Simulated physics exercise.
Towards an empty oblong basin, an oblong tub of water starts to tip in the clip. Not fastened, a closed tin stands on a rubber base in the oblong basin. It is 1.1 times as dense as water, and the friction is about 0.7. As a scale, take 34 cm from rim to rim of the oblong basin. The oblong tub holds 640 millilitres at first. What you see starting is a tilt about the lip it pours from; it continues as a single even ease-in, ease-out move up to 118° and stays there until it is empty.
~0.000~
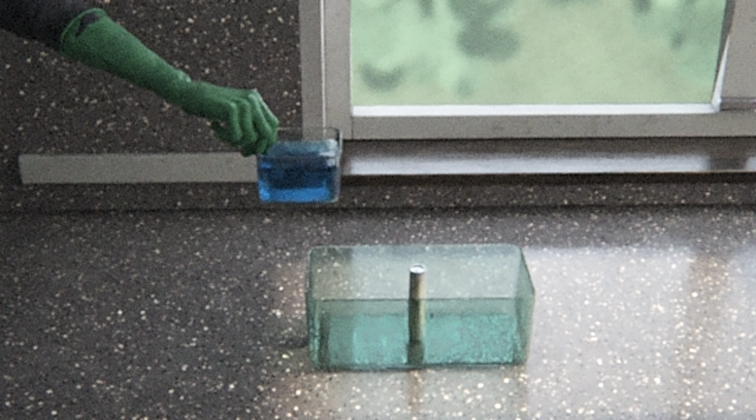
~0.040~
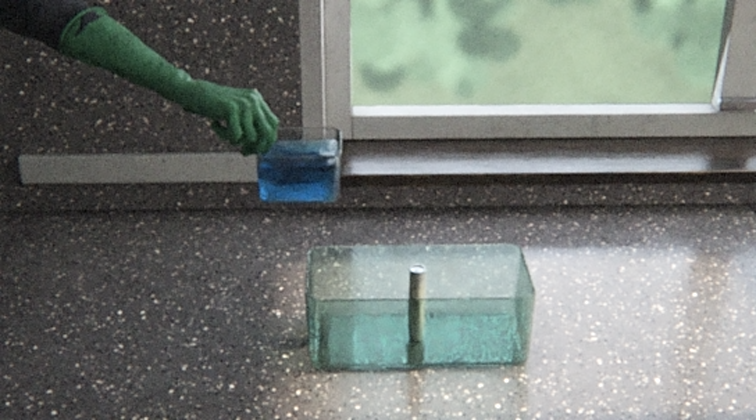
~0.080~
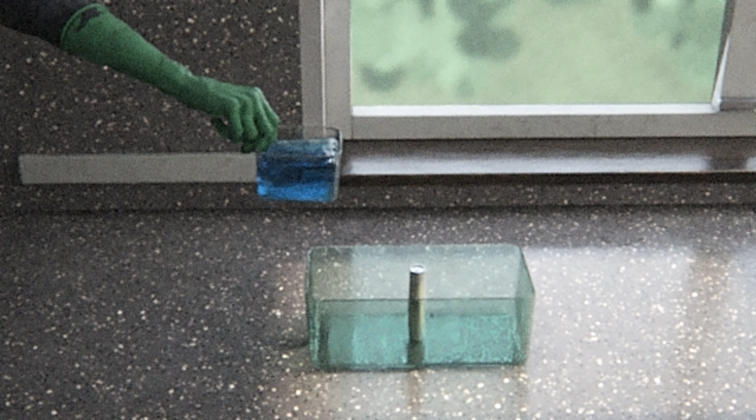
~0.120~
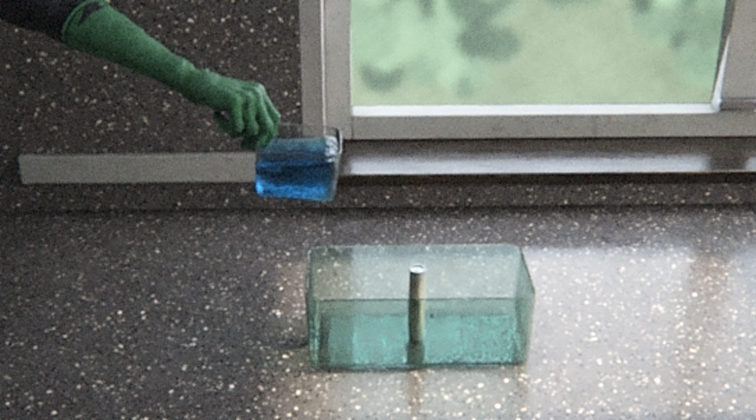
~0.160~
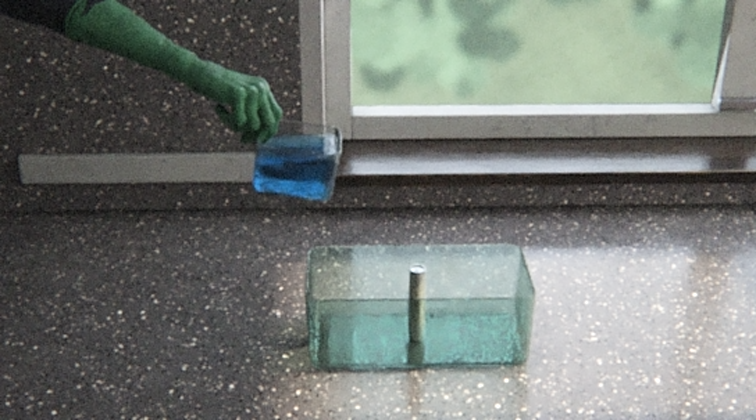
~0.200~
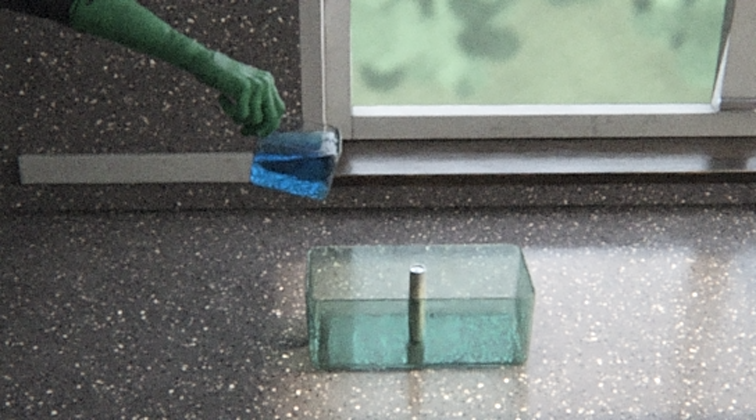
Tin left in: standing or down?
Most probably it will stay balanced.
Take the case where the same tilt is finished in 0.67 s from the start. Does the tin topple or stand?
The tin stays balanced.
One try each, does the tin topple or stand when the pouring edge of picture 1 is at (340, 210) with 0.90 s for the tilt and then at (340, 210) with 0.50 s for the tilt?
Try 1: Tipped over; try 2: Tipped over.
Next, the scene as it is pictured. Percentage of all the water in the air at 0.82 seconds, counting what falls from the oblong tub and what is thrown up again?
In-air share: About 28 %.
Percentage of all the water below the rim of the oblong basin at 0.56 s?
I'd put it near 1 percent.
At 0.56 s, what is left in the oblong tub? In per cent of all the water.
Roughly 54 per cent.
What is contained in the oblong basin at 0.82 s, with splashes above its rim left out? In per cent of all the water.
Around 68 parts in a hundred.
By 0.56 s the tilt is 81° and 55 per cent is still to pour; the tin stands where it began.
By 0.82 s the tilt is 116° and 4 per cent is still to pour; the tin stands where it began.
By 1.10 s the tilt is 118° and 0 per cent is still to pour; the tin stands where it began.
By 1.40 s the tilt is 118° and 0 per cent is still to pour; the tin stands where it began.
At rest the tin stands where it began.
